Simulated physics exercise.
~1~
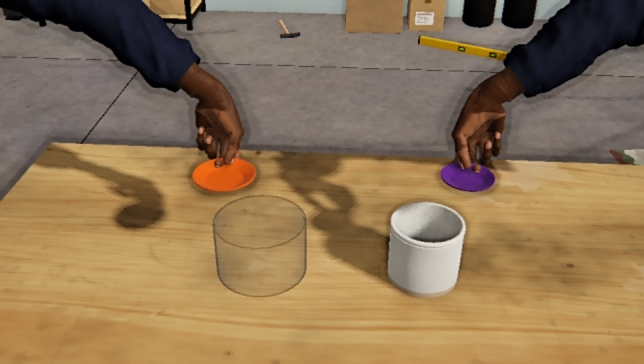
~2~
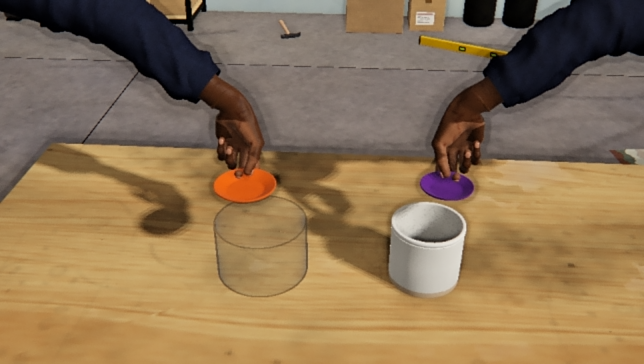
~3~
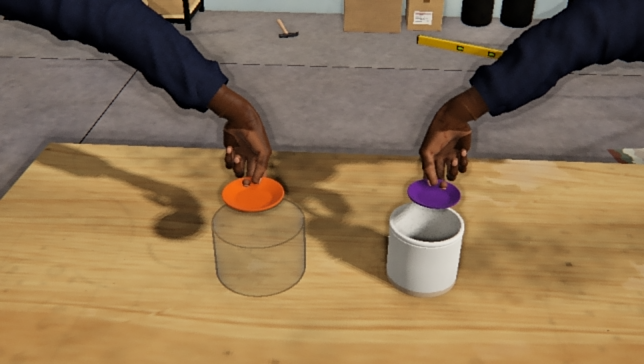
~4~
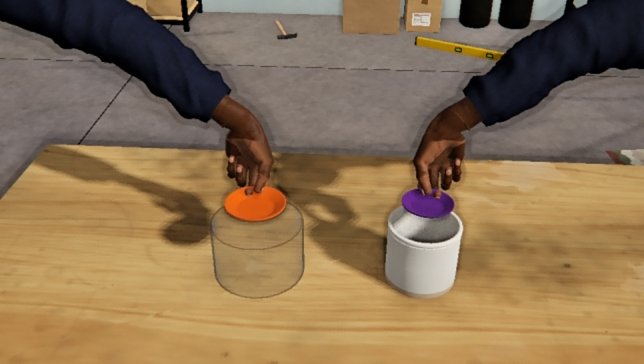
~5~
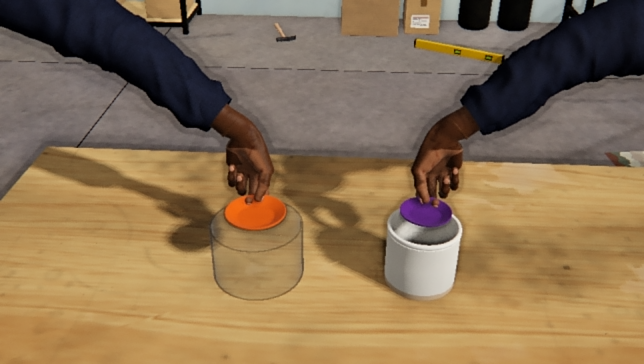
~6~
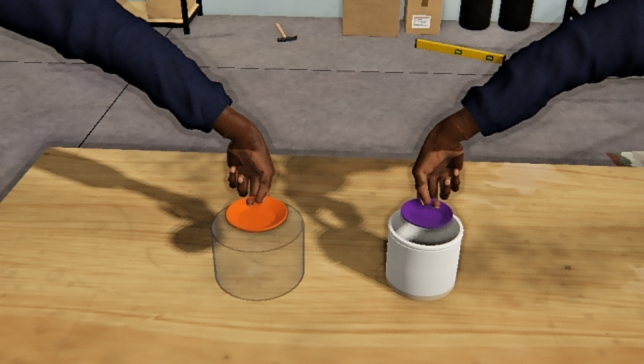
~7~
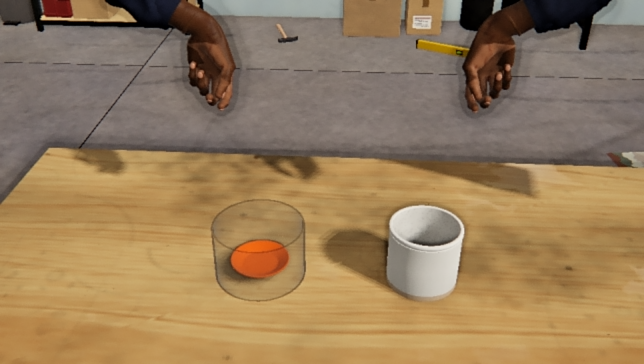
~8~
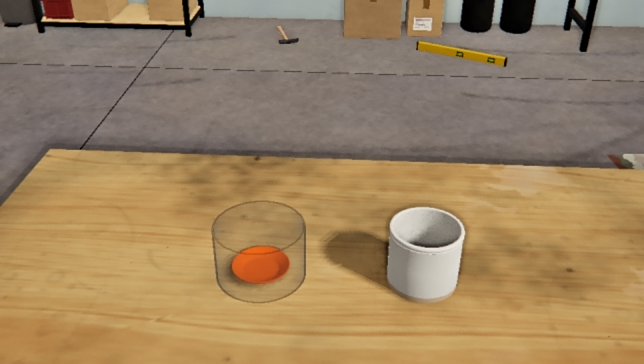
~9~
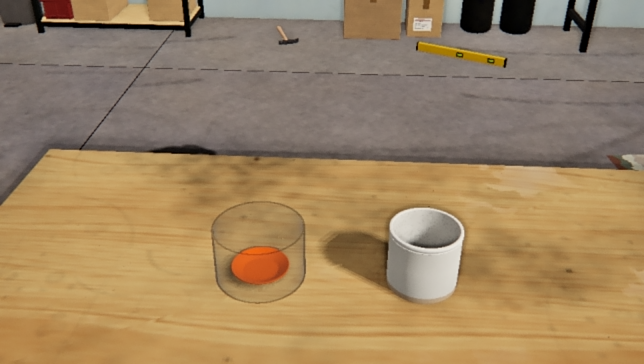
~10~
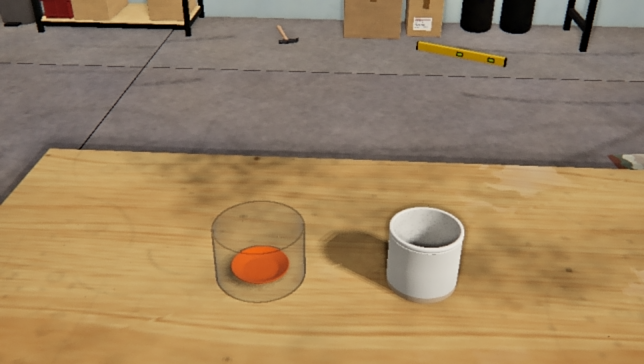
An orange saucer and a purple plate are lowered by two hands toward a clear glass and a white jar on a wooden table, then released; the saucer drops to the glass's bottom, the plate disappears into the jar, and the hands withdraw.
